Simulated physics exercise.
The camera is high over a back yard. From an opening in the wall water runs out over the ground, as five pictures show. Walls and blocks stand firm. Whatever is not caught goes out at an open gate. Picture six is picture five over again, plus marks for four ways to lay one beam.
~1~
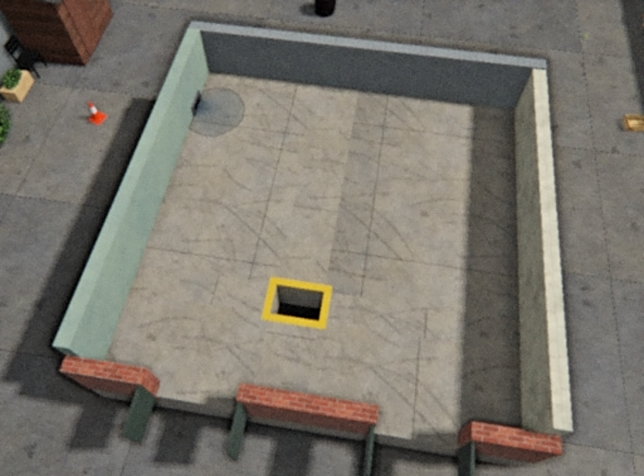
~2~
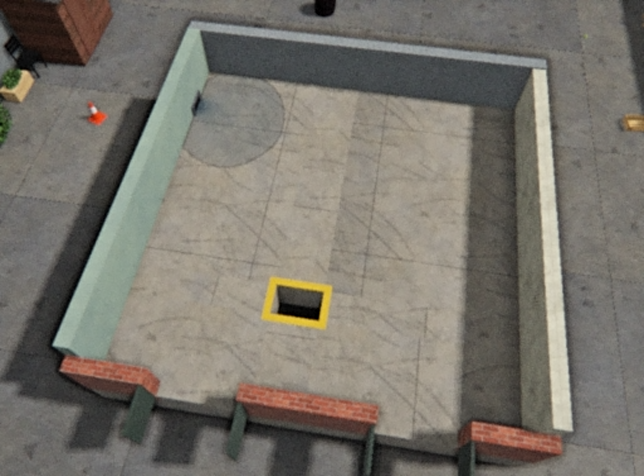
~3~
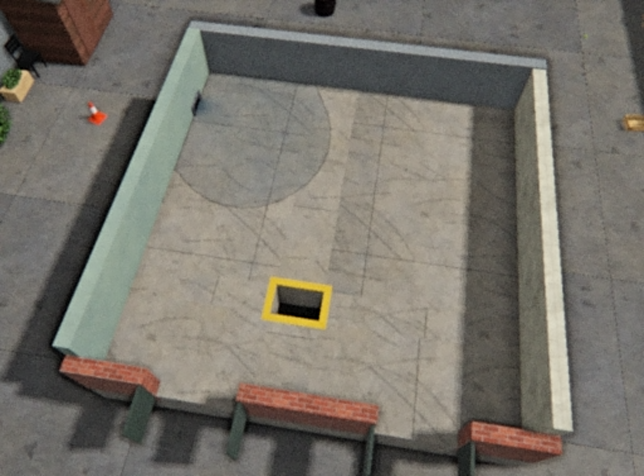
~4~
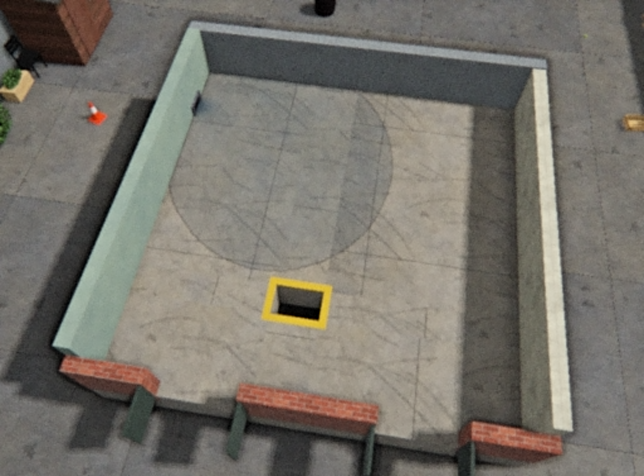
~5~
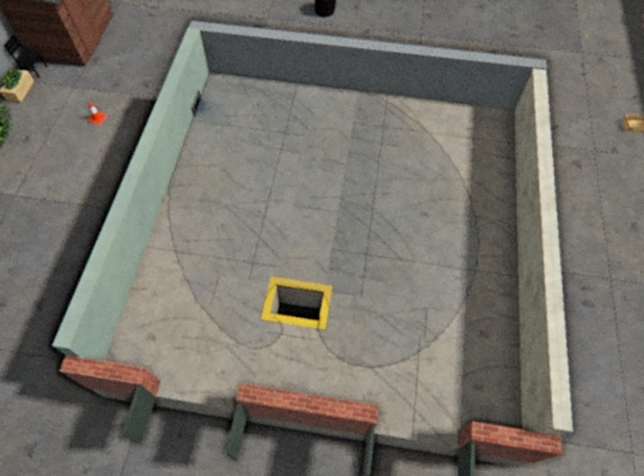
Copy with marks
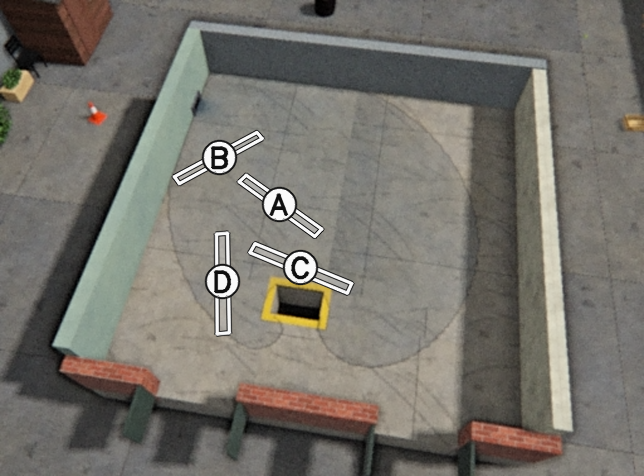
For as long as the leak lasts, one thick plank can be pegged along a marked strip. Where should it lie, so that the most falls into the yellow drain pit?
Take D.
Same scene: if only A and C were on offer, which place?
That would be A.
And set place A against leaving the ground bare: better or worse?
Place A is worse.
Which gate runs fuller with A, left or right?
More leaves on the right.
On the marked copy, A from (242, 178) to (318, 232); B from (176, 180) to (259, 135); C from (252, 248) to (349, 288); D from (221, 233) to (223, 333).
With A, about 10 % of the stream runs into the yellow drain pit, about 89 % out by the gates.
With B, about 5 % of the stream runs into the yellow drain pit, about 93 % out by the gates.
With C, about 4 % of the stream runs into the yellow drain pit, about 95 % out by the gates.
With D, about 19 % of the stream runs into the yellow drain pit, about 79 % out by the gates.
